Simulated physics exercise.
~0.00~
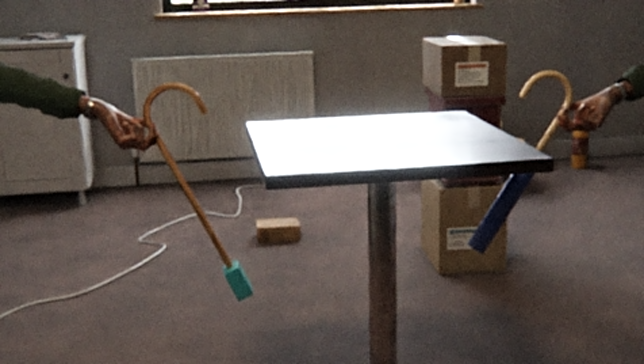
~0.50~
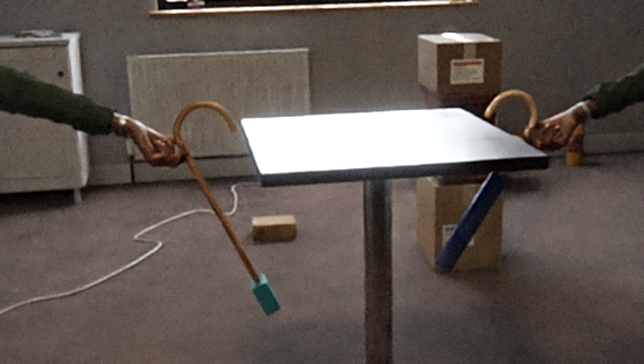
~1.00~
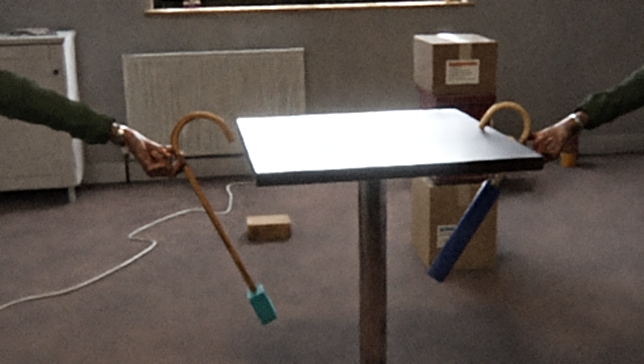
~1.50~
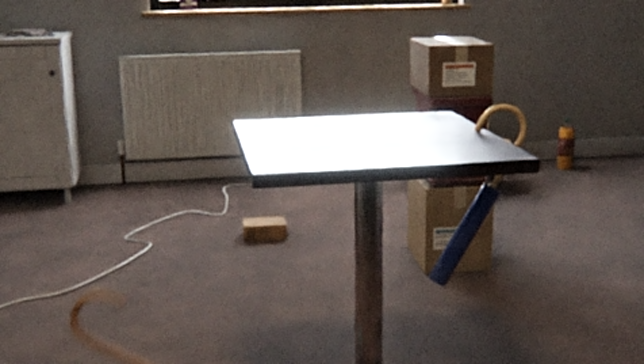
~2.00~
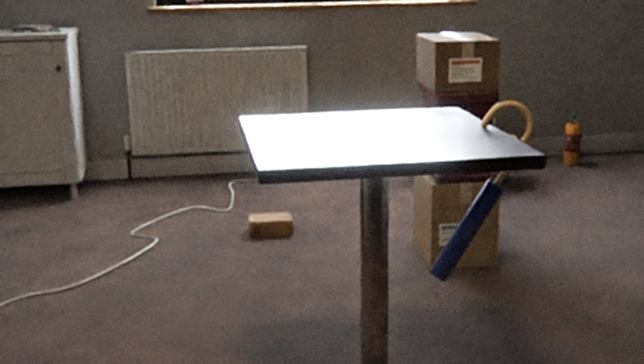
The video shows two hands bringing curved wooden handles, one with a turquoise block and one with a long blue piece, to opposite ends of a small table. Once released, the left one drops out of view toward the floor, while the right one stays hooked on the edge.
